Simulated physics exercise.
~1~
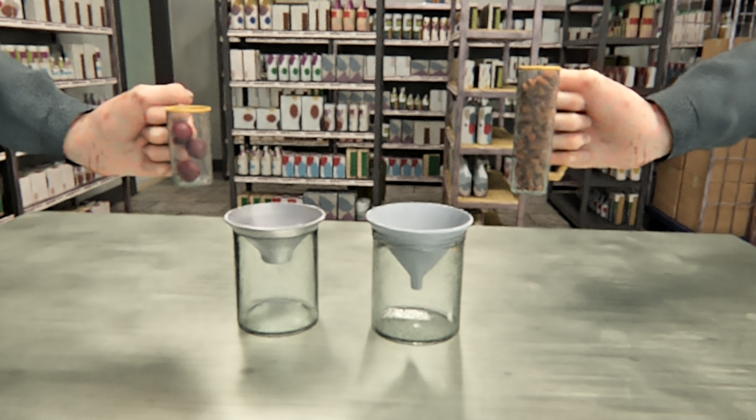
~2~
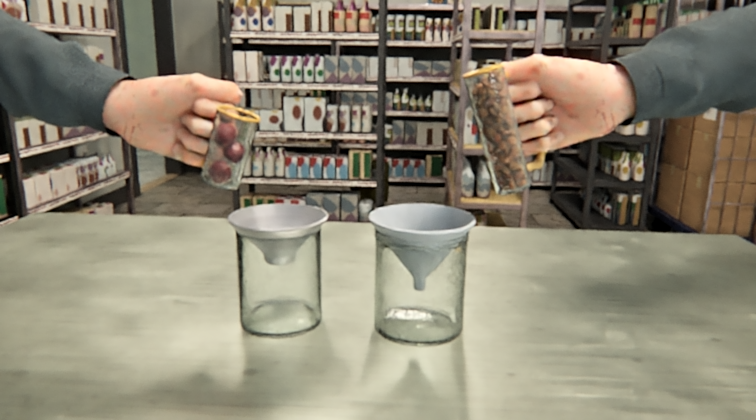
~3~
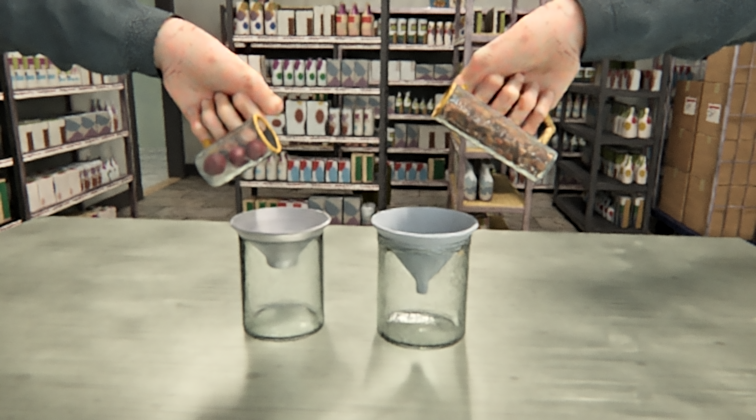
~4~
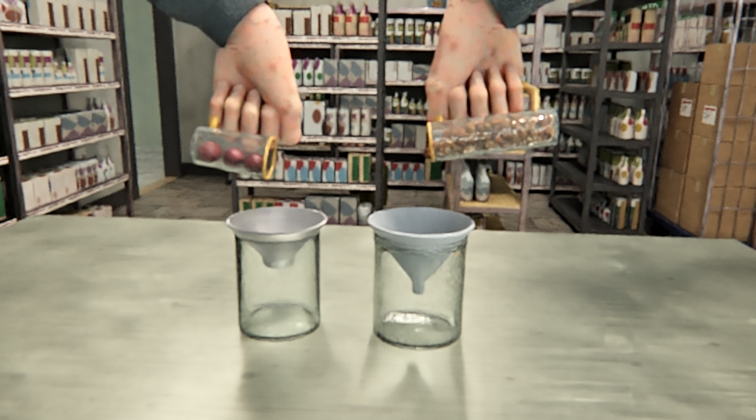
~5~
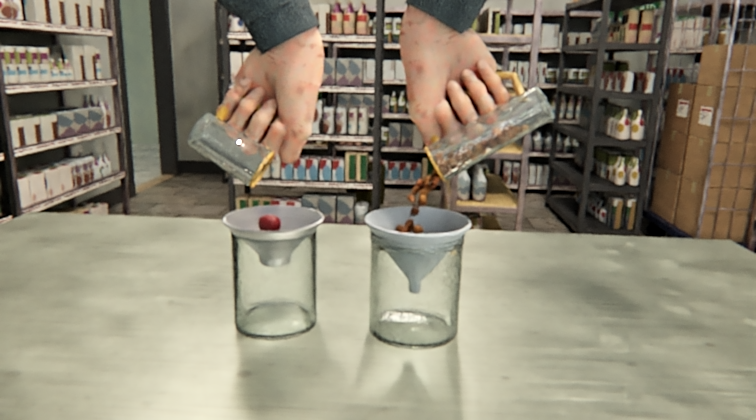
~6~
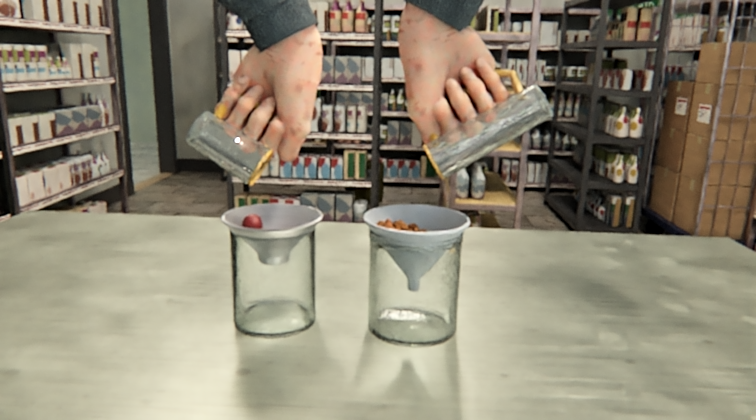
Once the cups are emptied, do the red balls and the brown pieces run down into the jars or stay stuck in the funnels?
Both stay stuck. The red balls sit in the left funnel and the brown pieces in the right one, with both jars still empty below.
